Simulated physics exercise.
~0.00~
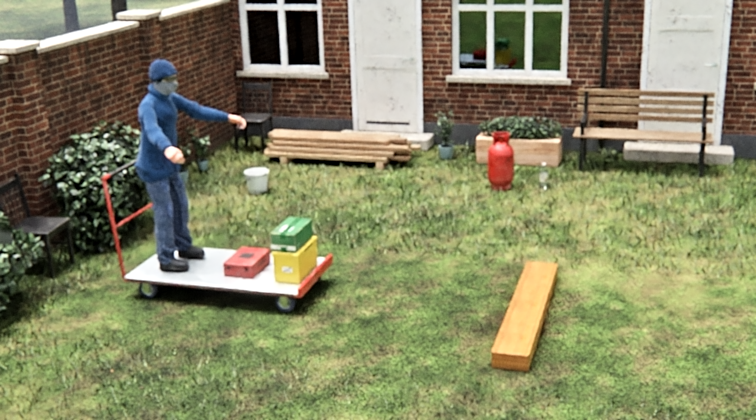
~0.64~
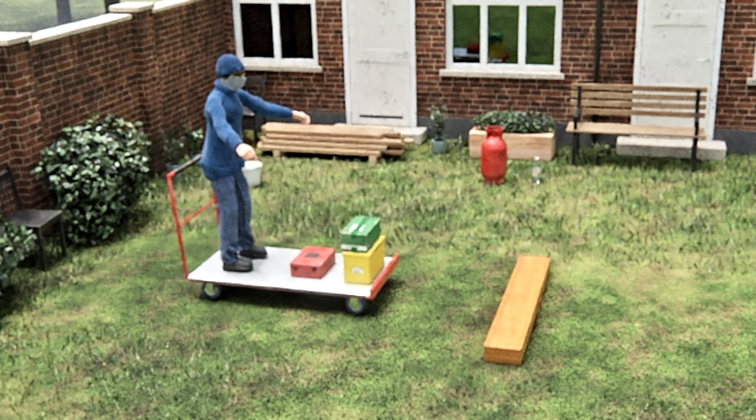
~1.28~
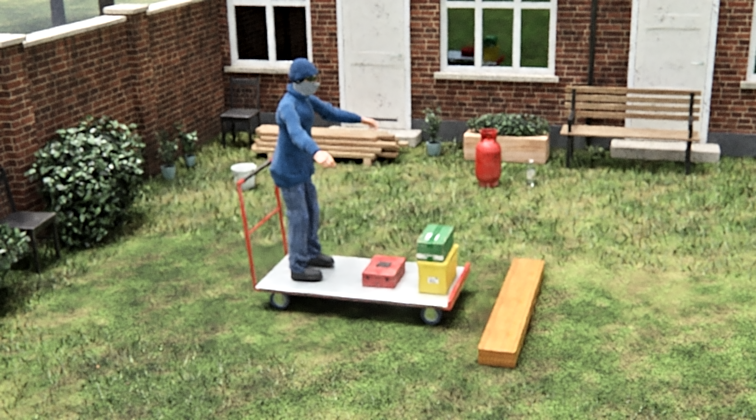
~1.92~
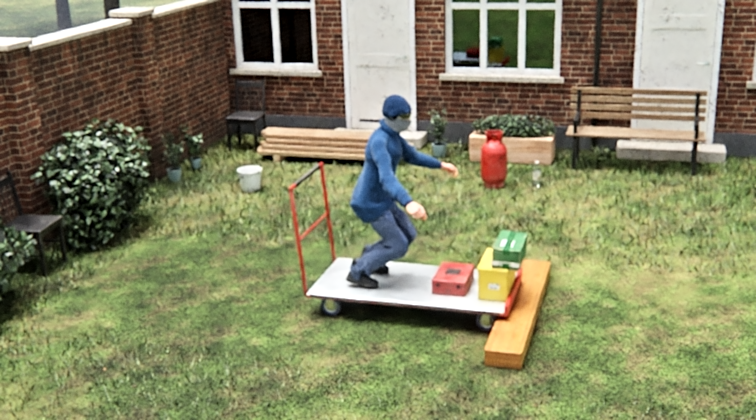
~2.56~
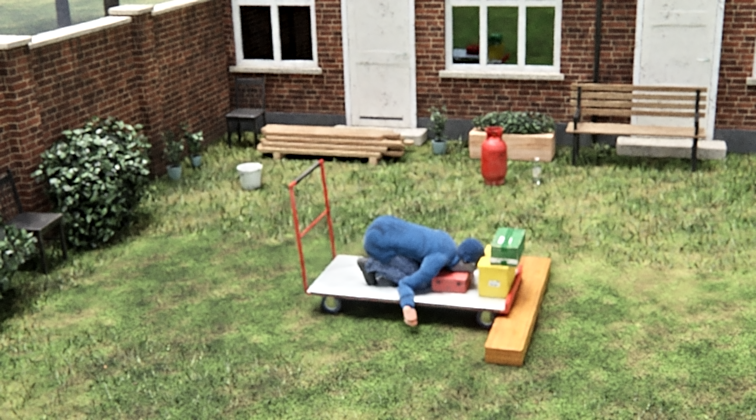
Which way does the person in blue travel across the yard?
The person in blue moves to the right, riding on the trolley and then falling forward in that same direction.
